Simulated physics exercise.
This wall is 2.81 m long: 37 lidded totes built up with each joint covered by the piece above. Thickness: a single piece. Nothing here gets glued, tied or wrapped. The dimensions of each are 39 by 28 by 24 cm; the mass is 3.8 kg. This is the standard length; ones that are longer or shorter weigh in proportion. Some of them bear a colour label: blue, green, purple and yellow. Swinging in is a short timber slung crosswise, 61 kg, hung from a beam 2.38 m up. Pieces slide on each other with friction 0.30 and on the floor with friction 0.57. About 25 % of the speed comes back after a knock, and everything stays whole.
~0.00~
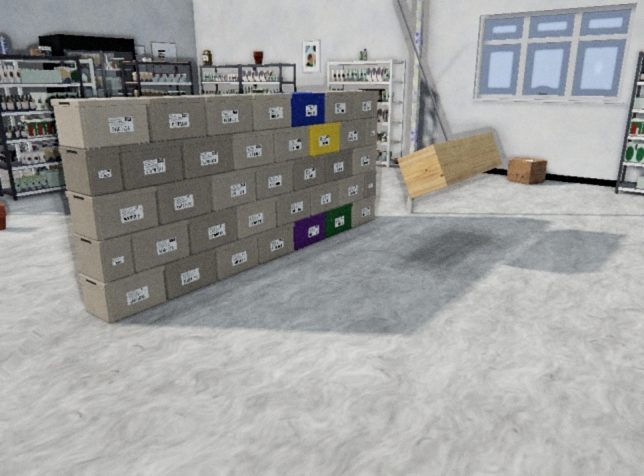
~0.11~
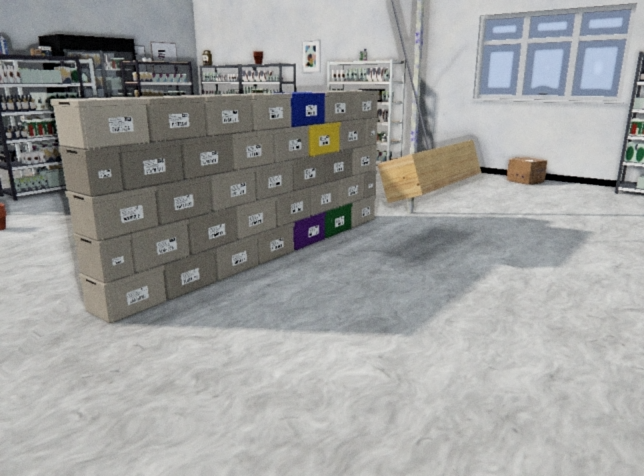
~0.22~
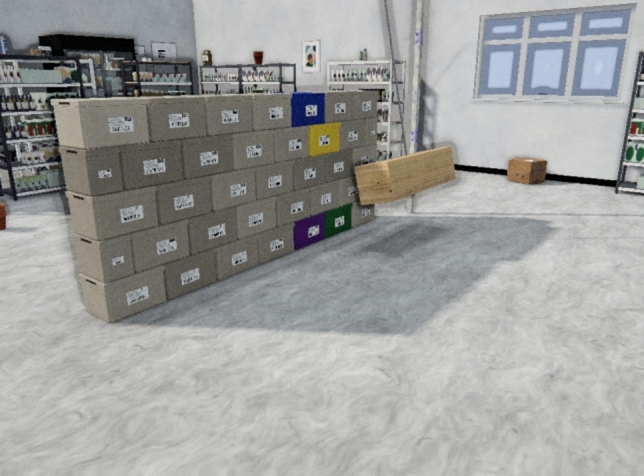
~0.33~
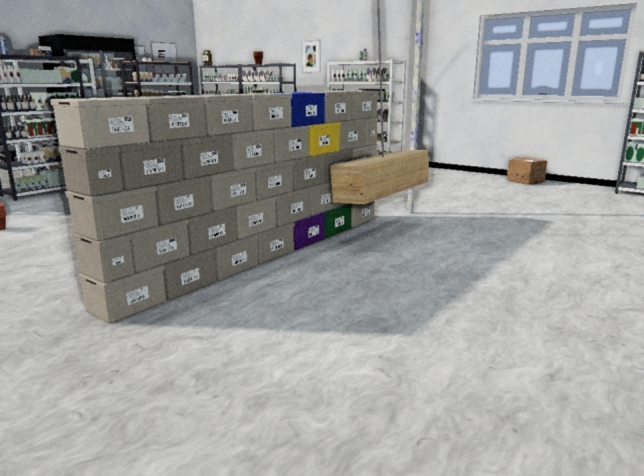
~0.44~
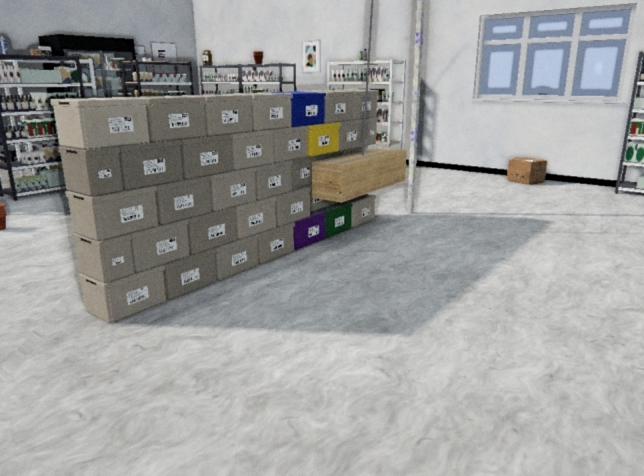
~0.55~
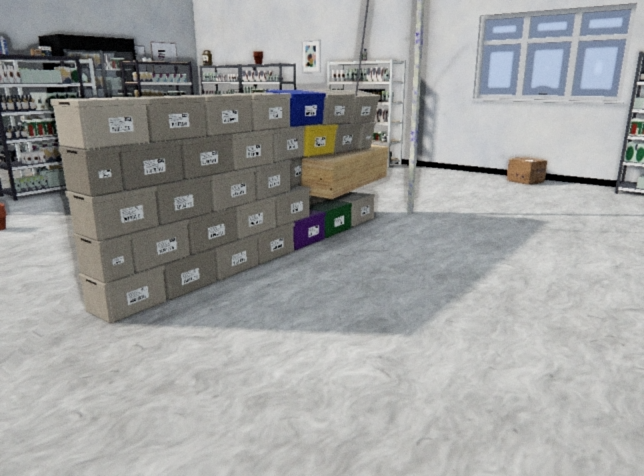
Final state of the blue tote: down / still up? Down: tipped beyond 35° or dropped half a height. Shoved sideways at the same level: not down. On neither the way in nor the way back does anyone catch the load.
Down.
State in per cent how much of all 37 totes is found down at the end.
About 30 per cent.
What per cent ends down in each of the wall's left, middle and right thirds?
From the left: 0, then 20, then 80 percent.
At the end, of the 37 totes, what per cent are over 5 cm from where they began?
40 percent.
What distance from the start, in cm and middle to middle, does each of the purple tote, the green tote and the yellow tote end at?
Net displacement: Purple = 0 cm, green = 30 cm, yellow = 100 cm.
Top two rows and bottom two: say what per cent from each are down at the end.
Top 40 per cent versus bottom 20 per cent.
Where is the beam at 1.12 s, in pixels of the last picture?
Pixel position: Around (323, 157).
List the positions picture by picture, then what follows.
In the first frame (we follow the side turned to the camera), beam (466, 158) line 25° before plumb; blue tote (310, 110); purple tote (312, 231); yellow tote (327, 139); no piece has moved.
The second frame shows beam (444, 167) line 19° before plumb; blue tote (310, 110).
The third frame shows beam (418, 173) line 12° before plumb; blue tote (310, 110).
The fourth frame shows beam (391, 177) line 4° before plumb; blue tote (310, 110).
The fifth frame shows beam (370, 176) line 3° past plumb; blue tote (310, 110); 6 stirred so far.
The sixth frame shows beam (357, 173) line 8° past plumb; blue tote (310, 110) tipped 5°; yellow tote (323, 141) tipped 7°; green tote (340, 220); steepest lean 11°, the tote at (349, 139); 13 stirred so far.
Around 1.12 s, line 18° past plumb; 6 of the 37 totes down; blue tote tipped 19°; yellow tote tipped 21°.
Around 2.40 s, line 16° before plumb; 10 of the 37 totes down; blue tote on its side; yellow tote on its side.
Finally (4.0 s), line 9° past plumb; 12 of the 37 totes down; blue tote on its side; yellow tote on its side; purple tote unmoved. Seen by the last camera, middles, blue tote near (423, 265), yellow tote near (382, 232).
